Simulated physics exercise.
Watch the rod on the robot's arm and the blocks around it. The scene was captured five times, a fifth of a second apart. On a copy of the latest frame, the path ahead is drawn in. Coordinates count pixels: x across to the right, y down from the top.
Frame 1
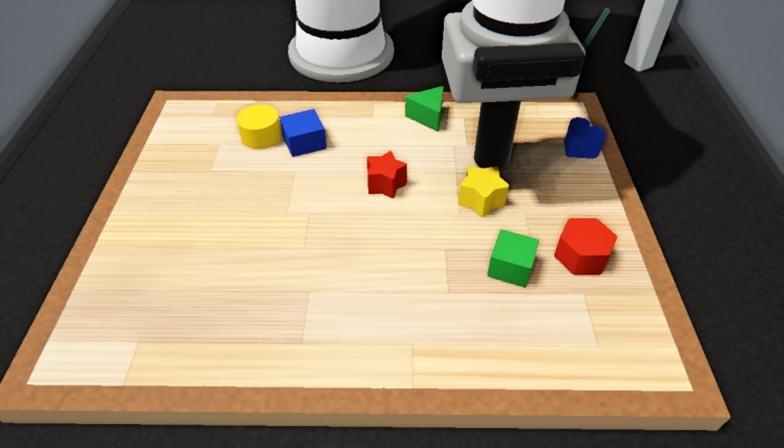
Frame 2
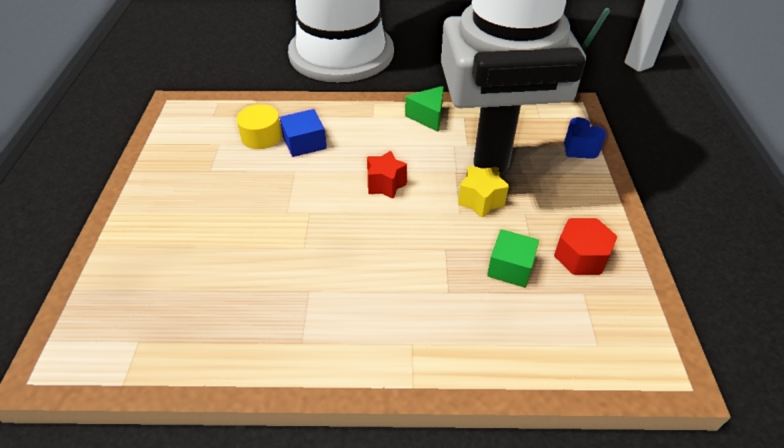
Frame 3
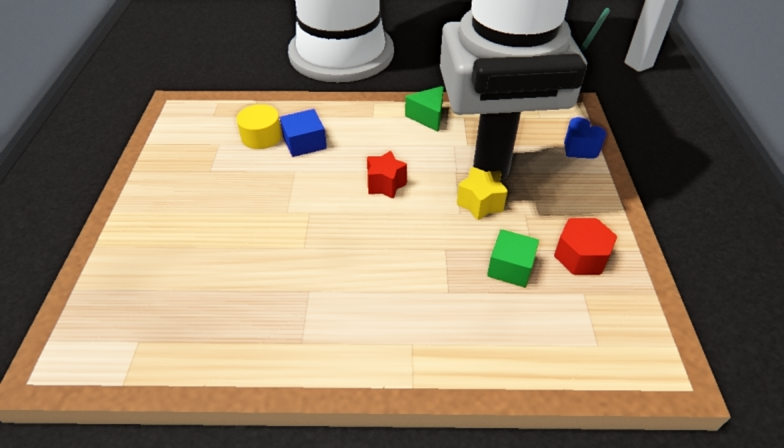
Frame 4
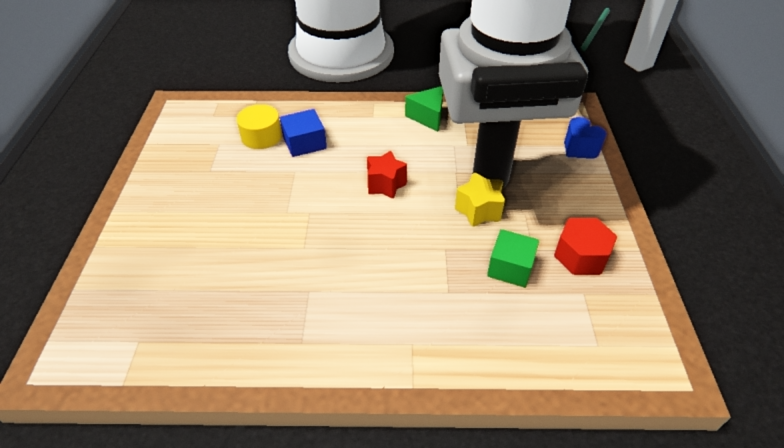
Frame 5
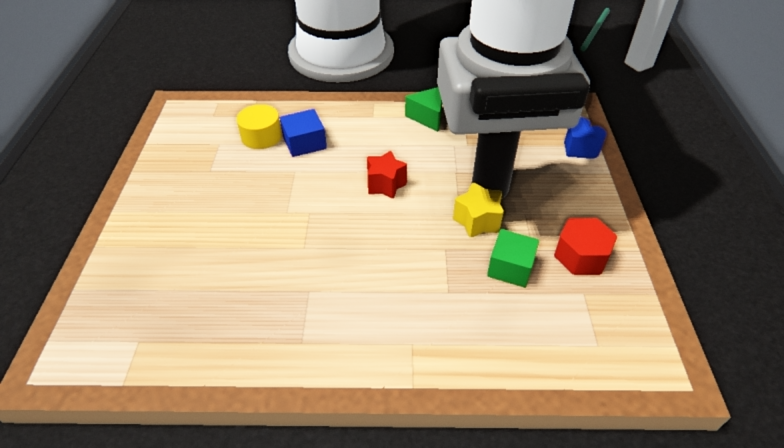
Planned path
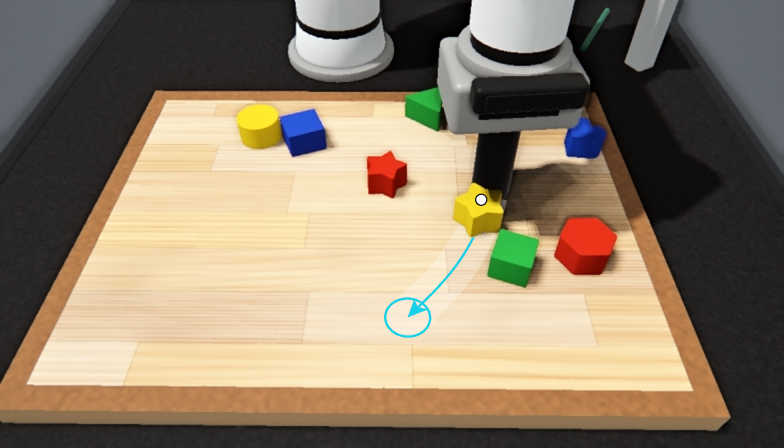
In the video, a robot arm with a black rod stands over a wooden board of colored blocks, then pushes the yellow star-shaped block a short distance toward the viewer and slightly left, bringing it close to the green block.
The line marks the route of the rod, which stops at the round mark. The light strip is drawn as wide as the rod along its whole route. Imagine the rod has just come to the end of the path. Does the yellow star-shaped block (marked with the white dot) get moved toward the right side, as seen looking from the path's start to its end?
Short answer: No.
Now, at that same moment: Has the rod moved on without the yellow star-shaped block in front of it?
No, that is not what happens.
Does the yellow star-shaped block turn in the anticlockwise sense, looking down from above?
Yes, it checks out.
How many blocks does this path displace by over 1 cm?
My forecast: 1.
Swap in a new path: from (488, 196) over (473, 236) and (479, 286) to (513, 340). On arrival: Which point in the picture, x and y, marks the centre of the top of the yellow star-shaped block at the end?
That would be at about pixel (453, 300).
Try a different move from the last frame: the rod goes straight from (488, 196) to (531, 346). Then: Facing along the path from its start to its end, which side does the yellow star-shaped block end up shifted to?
Facing from start to end, it shifts right.
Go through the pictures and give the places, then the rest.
In the first picture, rod tip (491, 161); block tops, yellow star-shaped block (484, 179); green four-sided block (516, 248).
In the second picture, rod (491, 165); blocks unchanged.
In the third picture, rod (491, 171); yellow star-shaped block (484, 182).
In the fourth picture, rod (490, 179); yellow star-shaped block (483, 189).
In the fifth picture, rod (490, 189); yellow star-shaped block (481, 200); green four-sided block (516, 248).
Path on the board, from (488, 196) via (474, 235) and (448, 276), ending at (408, 317); the dot is on the yellow star-shaped block.
What follows on the original path. One third of the way, rod (475, 228); yellow star-shaped block (465, 242).
Two thirds of the way, rod (448, 269); yellow star-shaped block (437, 288).
At the end, rod (408, 310); yellow star-shaped block (408, 337), turned 20° anticlockwise; green four-sided block in place.
